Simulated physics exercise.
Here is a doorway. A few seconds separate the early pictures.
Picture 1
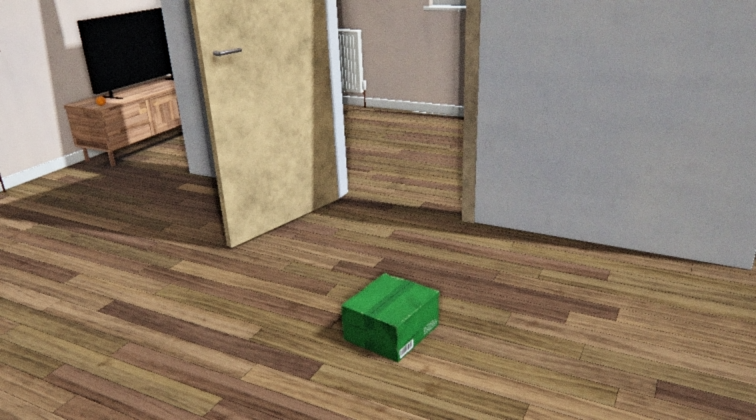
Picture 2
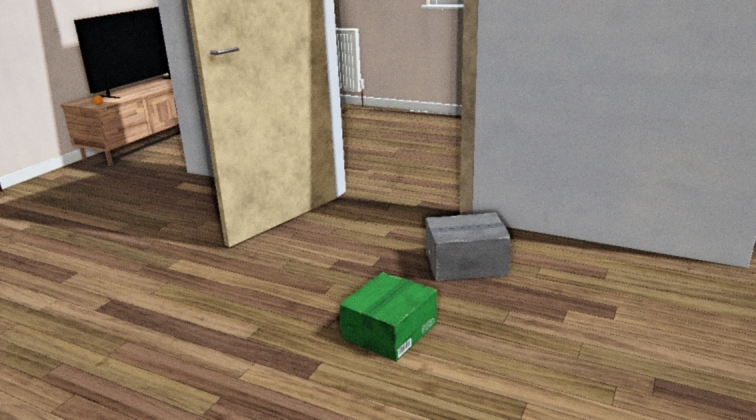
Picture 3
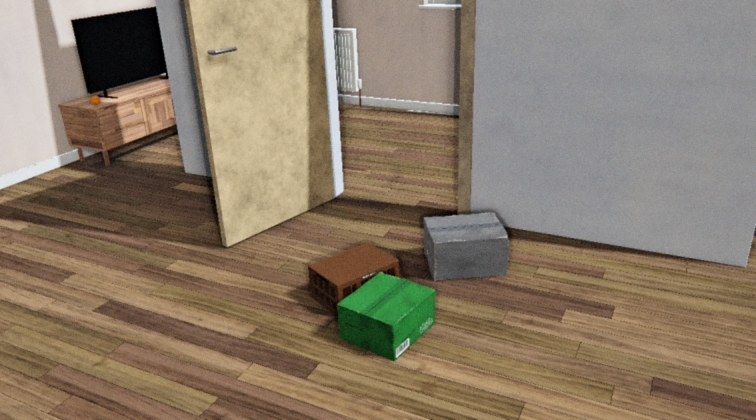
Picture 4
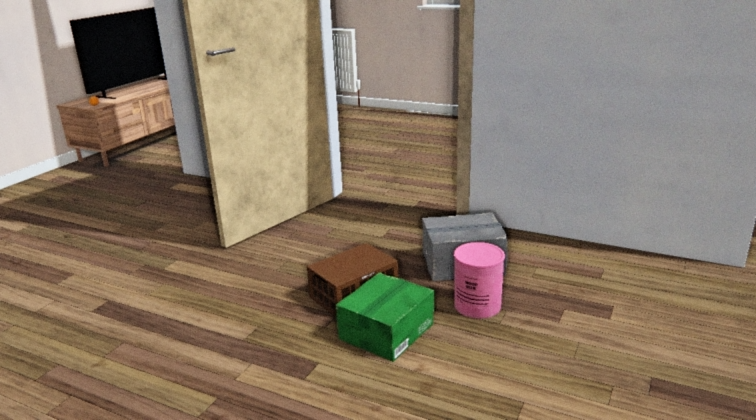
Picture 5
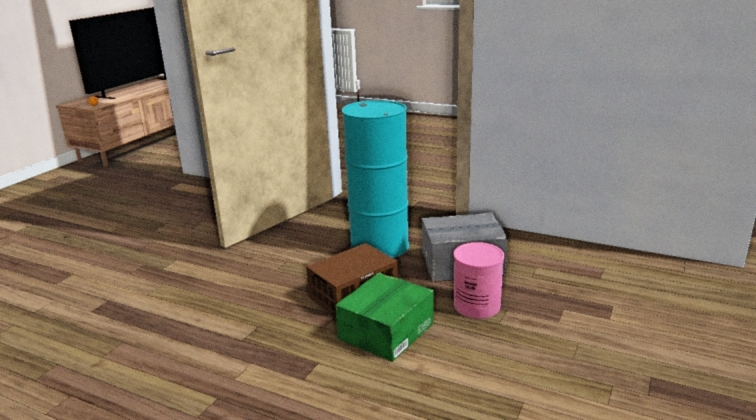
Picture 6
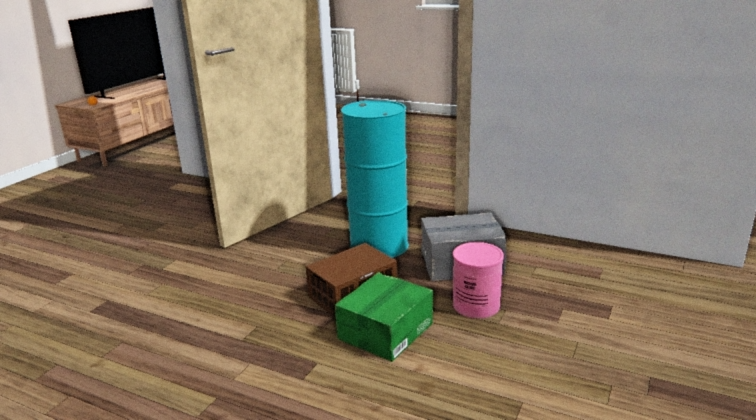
The open door stays still as parcel, crate, pail, then drum appear by a green box.
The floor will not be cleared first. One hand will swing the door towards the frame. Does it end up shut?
My prediction is that the door will be halted.
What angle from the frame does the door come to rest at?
Close to 50 degrees, I'd say.
Then, 0.70 s later than the last frame, door at 88°.
Then, 1.10 s later than the last frame, door at 69°.
When it is over, door at 52°; all 5 as before. End places, in pixels of the last picture, turquoise drum near (377, 180).
